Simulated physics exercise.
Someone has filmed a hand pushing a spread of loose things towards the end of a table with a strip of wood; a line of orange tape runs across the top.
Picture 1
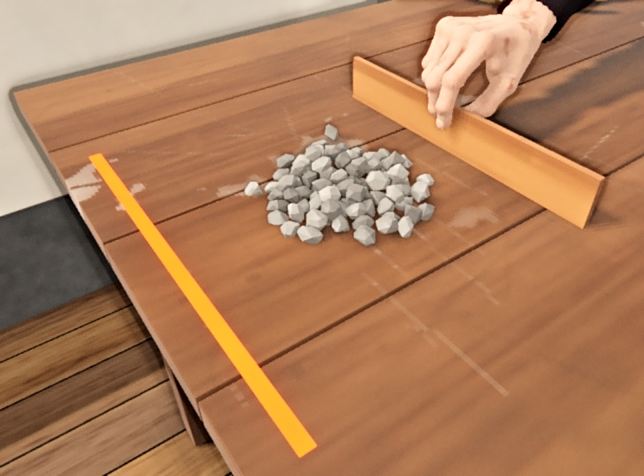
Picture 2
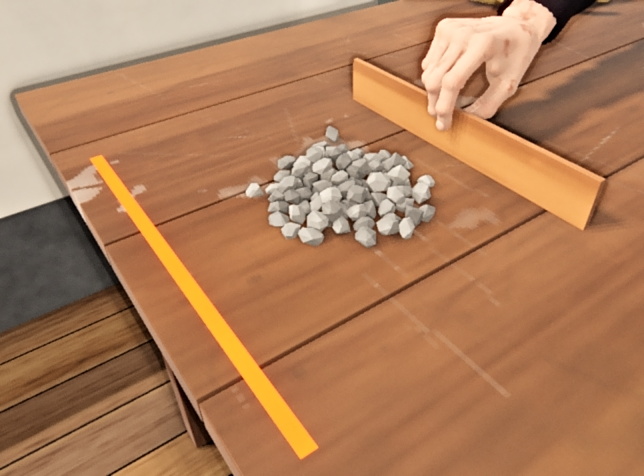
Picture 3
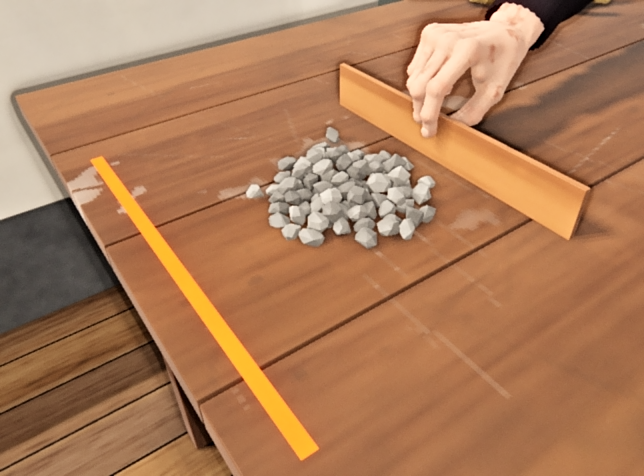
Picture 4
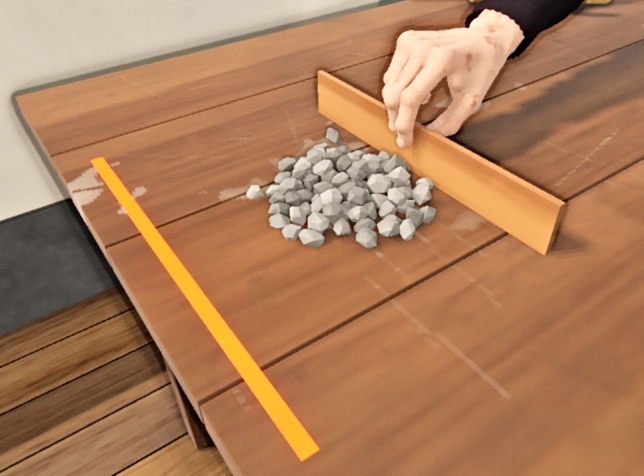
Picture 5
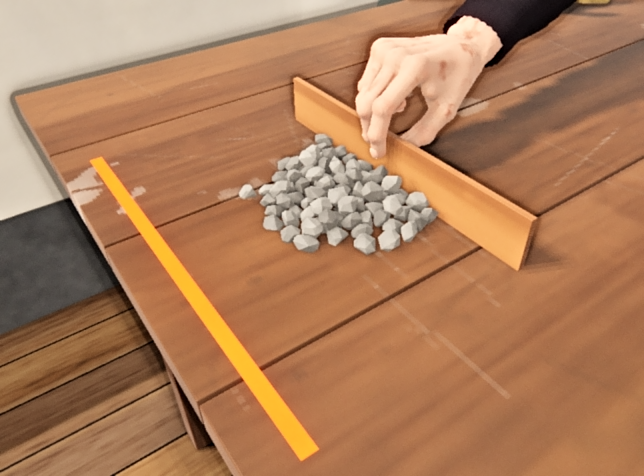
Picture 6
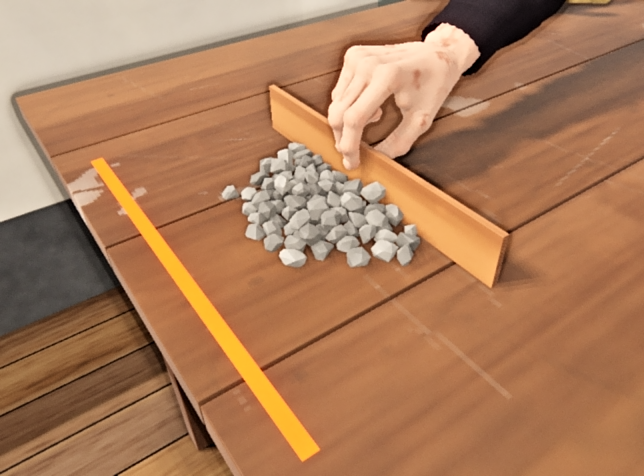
A hand slid a strip of wood across a wooden table towards a line of orange tape, meeting a heap of grey gravel and pushing the bits a short way to the left.
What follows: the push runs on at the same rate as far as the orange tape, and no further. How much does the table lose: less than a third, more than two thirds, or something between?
It shoves beyond two thirds off the end.
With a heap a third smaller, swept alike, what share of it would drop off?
I'd say close to 70 %.
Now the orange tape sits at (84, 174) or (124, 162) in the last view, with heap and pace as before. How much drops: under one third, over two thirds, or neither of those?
The first position gives beyond two thirds, the second gives the middle third.
Soon, strip of wood still moving, near (266, 182); heap all on the table, its front near (153, 277).
A while on, strip of wood stopped at the orange tape; heap about two thirds over the edge.
Towards the end, strip of wood stopped at the orange tape; heap most over the edge.
Finally, strip of wood stopped at the orange tape; heap most over the edge.
